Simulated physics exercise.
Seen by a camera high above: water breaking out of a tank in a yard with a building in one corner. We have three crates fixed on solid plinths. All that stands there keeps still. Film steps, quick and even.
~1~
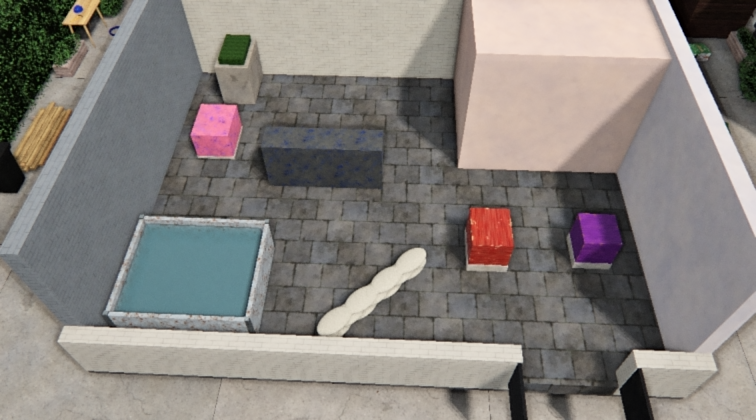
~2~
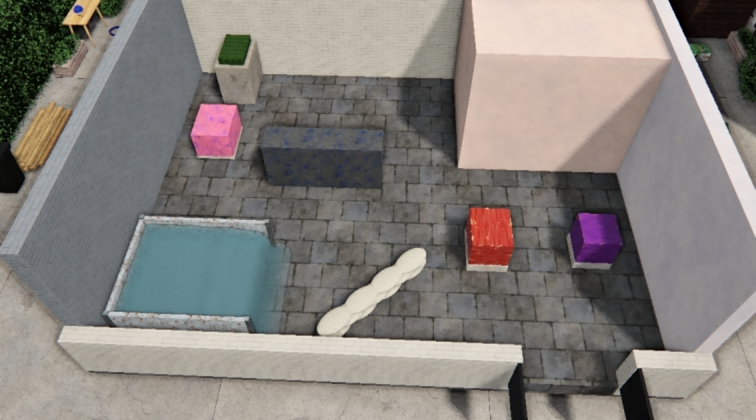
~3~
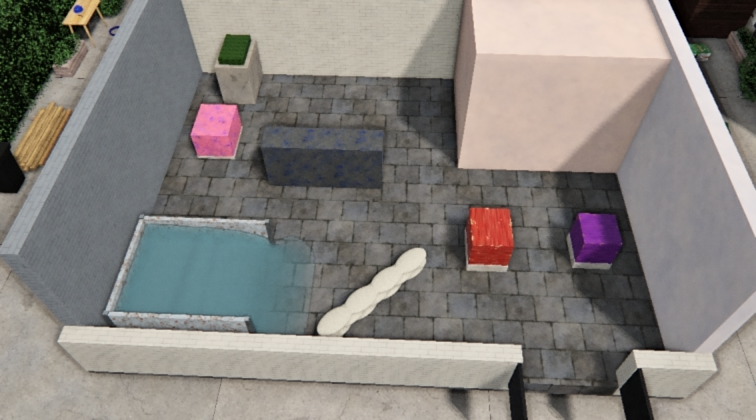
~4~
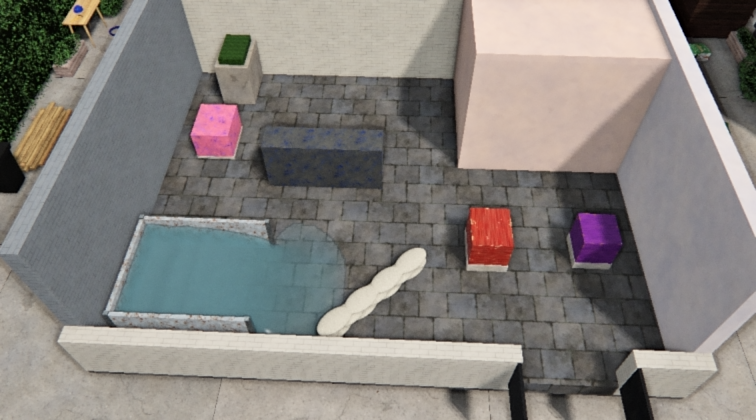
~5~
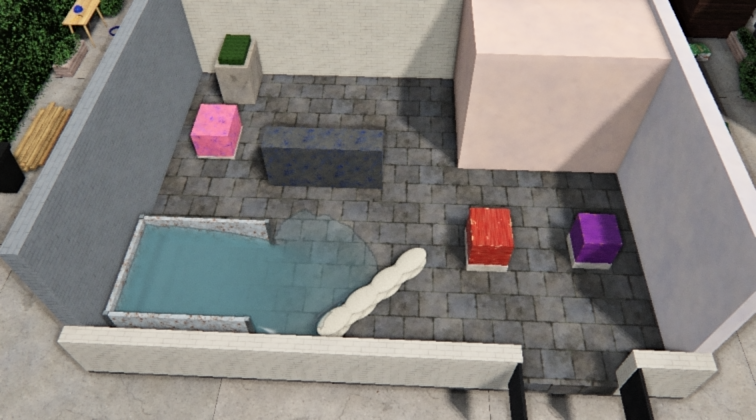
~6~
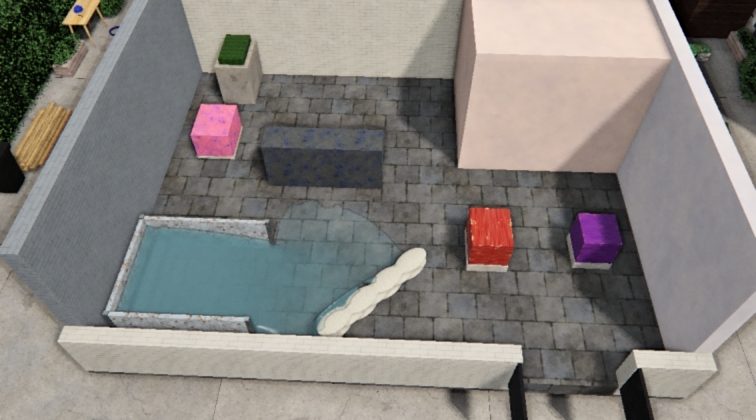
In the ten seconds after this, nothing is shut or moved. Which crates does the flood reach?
In the end pink crate: Reached by water; red crate: Kept safe; purple crate: Kept safe.
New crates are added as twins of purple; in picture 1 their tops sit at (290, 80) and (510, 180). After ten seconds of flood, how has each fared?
Crate one avoids the flood; crate two is touched by the flood.
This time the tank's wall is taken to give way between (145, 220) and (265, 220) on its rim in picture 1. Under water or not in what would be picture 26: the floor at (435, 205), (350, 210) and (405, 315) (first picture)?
In sequence: Inundated, inundated, untouched.
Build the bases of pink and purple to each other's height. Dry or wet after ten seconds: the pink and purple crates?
Looks like the pink crate comes through fine, and the purple crate is inundated.
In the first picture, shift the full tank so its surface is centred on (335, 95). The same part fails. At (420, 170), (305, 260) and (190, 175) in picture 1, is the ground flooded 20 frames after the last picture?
Results in order - swamped, swamped, left untouched.
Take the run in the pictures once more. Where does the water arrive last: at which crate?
That would be the pink one.
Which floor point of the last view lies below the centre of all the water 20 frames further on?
Close to pixel (373, 235).
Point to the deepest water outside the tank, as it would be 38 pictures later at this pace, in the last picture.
Deepest spot: Around (665, 361).
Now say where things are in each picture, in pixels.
The first frame shows the open tank at (193, 268) is whole and still.
In the second frame, water pours out at (261, 285) and has run to a hidden place.
In the third frame, the front is at a hidden place, out from the gap at (261, 286).
In the fourth frame, the front is at a hidden place, out from the gap at (261, 287).
In the fifth frame, the front is at (374, 273), out from the gap at (262, 287).
In the sixth frame, the front is at (400, 258), out from the gap at (262, 287).
A moment on, water covers 25 % of the floor; the pink crate not reached, the red crate water round its plinth, the purple crate not reached.
Next, water covers 40 % of the floor; the pink crate not reached, the red crate water round its plinth, the purple crate not reached.
Then, water covers 60 % of the floor; the pink crate not reached, the red crate water round its plinth, the purple crate water round its plinth.
Later, water covers 80 % of the floor; the pink crate water round its plinth, the red crate water round its plinth, the purple crate water round its plinth.
In the end, water covers 95 % of the floor; the pink crate was topped, the red crate stayed above the water, the purple crate stayed above the water.
